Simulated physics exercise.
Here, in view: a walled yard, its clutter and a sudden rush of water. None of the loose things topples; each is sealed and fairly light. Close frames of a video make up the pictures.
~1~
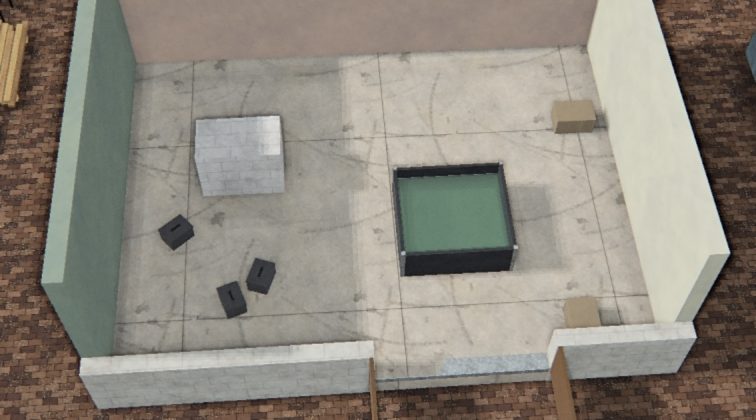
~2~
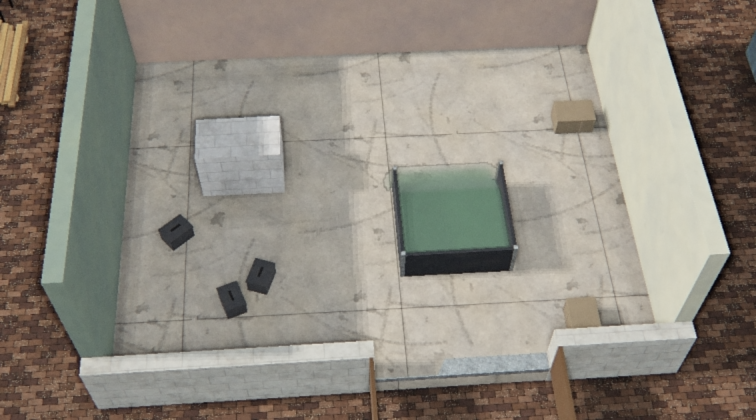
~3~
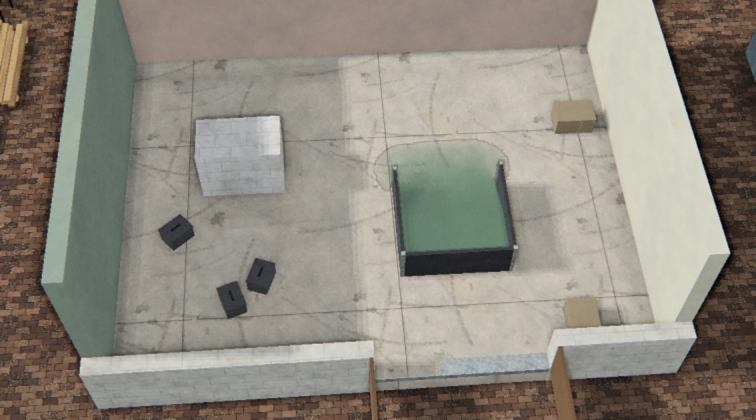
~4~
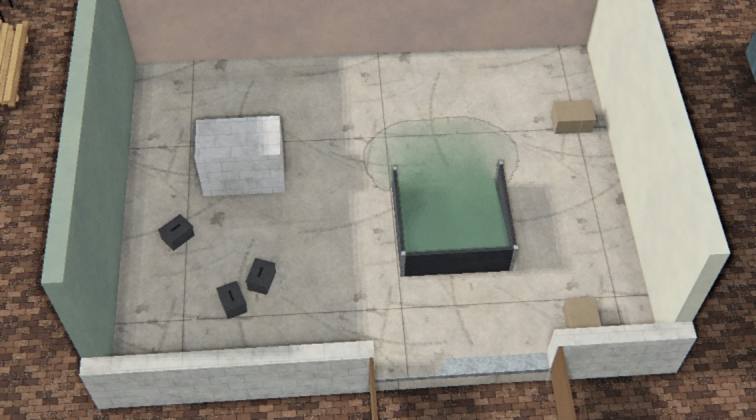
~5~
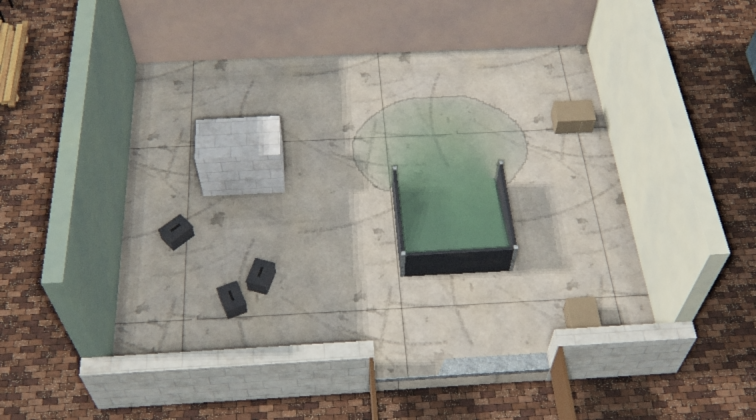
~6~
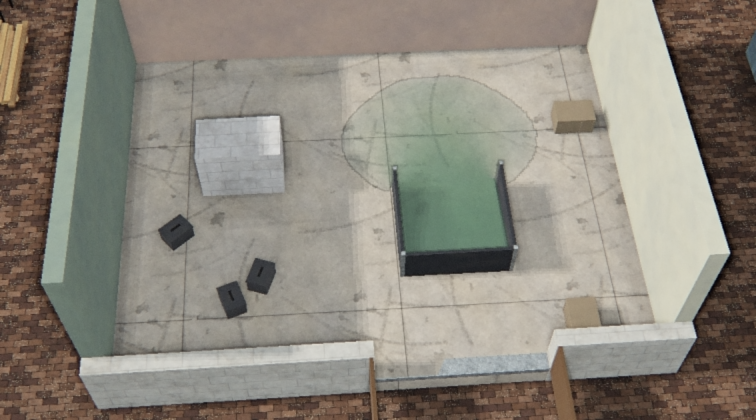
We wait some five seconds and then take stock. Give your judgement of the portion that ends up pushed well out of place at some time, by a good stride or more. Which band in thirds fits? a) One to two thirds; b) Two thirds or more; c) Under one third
Option c: Under one third.
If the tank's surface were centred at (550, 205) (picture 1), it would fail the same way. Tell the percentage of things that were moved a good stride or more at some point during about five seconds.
20 %, roughly.
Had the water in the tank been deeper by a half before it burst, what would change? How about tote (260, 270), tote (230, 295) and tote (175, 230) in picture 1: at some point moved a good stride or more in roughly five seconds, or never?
Object 1: Stayed below the mark. Object 2: Stayed below the mark. Object 3: Stayed below the mark.
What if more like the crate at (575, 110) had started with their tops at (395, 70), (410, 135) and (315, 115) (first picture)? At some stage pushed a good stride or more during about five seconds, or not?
Results - 1: Ends up far away; 2: Ends up far away; 3: Ends up far away.
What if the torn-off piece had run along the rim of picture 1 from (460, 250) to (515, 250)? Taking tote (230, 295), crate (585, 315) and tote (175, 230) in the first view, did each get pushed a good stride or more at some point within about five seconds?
Falls short, travels that far, falls short.
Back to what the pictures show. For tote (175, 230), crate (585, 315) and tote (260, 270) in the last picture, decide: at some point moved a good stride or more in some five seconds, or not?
The first comes out not so far, the second not so far, the last not so far.
A moment on, 0 of 5 are well off their spots; 0 afloat.
Next, 0 of 5 are well off their spots; 0 afloat.
Later, 1 of 5 are well off their spots; 1 afloat.
In the end, 1 of 5 are well off their spots, and 1 have been at some point; 0 afloat.
